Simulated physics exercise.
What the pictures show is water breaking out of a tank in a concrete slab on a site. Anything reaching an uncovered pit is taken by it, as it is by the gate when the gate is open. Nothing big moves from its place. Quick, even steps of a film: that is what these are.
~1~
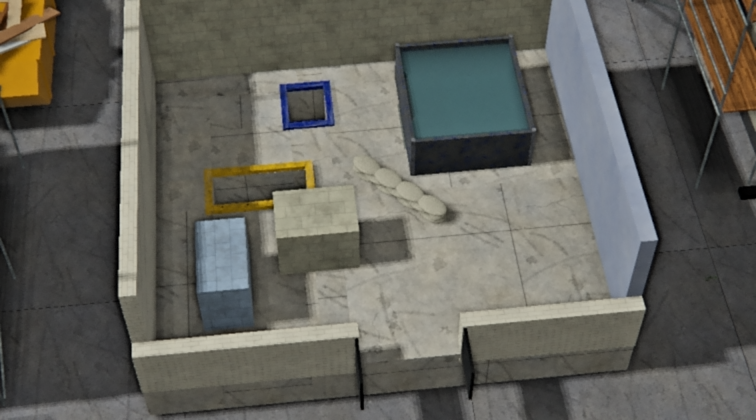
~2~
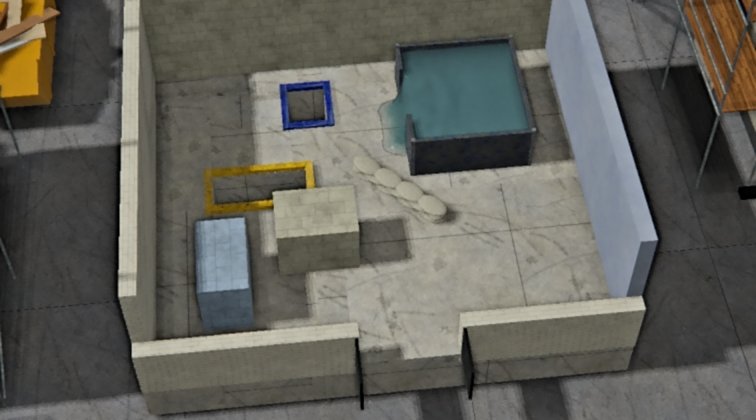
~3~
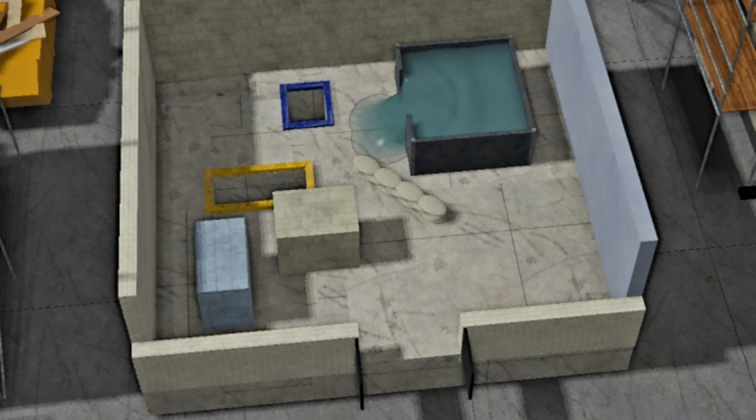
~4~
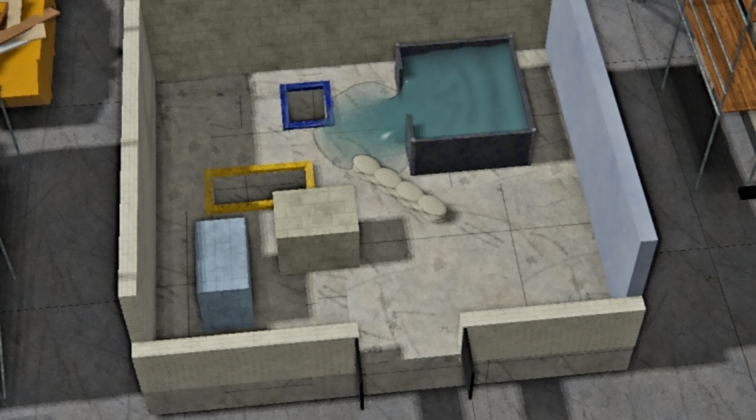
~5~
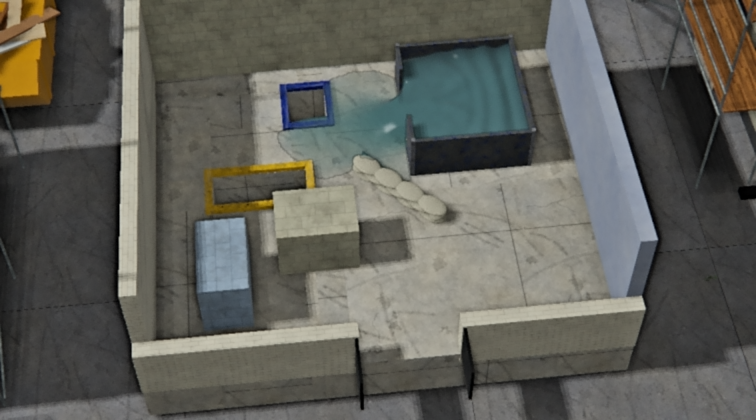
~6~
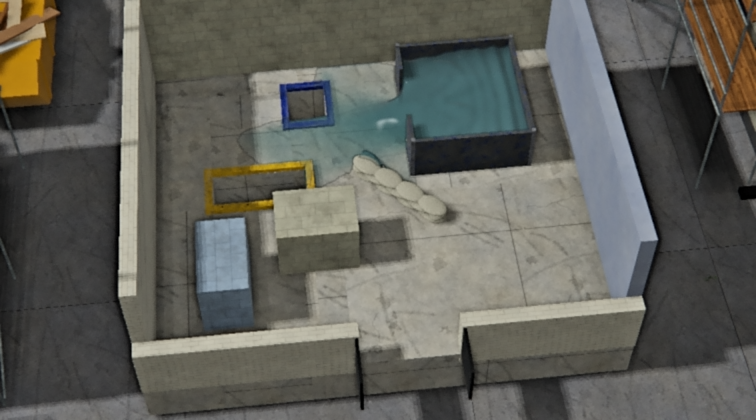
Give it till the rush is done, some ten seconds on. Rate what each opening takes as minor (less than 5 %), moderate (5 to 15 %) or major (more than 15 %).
The gate - minor, the yellow pit - moderate, the blue pit - major.
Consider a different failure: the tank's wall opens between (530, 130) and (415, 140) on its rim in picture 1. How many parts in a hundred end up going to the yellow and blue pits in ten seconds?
I'd say the yellow pit gets around 2 percent and the blue pit around 2 percent.
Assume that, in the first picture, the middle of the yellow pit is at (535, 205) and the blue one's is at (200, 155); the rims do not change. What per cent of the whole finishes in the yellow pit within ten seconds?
Share for the yellow pit: 0 percent.
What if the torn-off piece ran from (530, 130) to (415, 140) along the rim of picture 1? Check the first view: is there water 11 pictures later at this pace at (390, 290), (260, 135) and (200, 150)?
Going point by point: Waterlogged, left unwetted, left unwetted.
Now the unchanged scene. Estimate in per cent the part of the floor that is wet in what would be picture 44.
Share estimate: About 60 per cent.
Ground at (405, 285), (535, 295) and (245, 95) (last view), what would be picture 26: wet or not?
Taking them as listed, I'd call them high and dry, high and dry and soaked through.
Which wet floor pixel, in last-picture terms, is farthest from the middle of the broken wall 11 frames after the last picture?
I'd put it around (157, 279).
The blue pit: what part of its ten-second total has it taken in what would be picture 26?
Some 50 per cent.
A moment on, water covers 25 % of the floor; the gate 0 %, the yellow pit 2 %, the blue pit 6 %.
Next, water covers 35 % of the floor; the gate 0 %, the yellow pit 4 %, the blue pit 11 %.
Then, water covers 45 % of the floor; the gate 0 %, the yellow pit 6 %, the blue pit 15 %.
Later, water covers 60 % of the floor; the gate 0 %, the yellow pit 8 %, the blue pit 24 %.
In the end, water covers 85 % of the floor; the gate 1 %, the yellow pit 9 %, the blue pit 30 %.
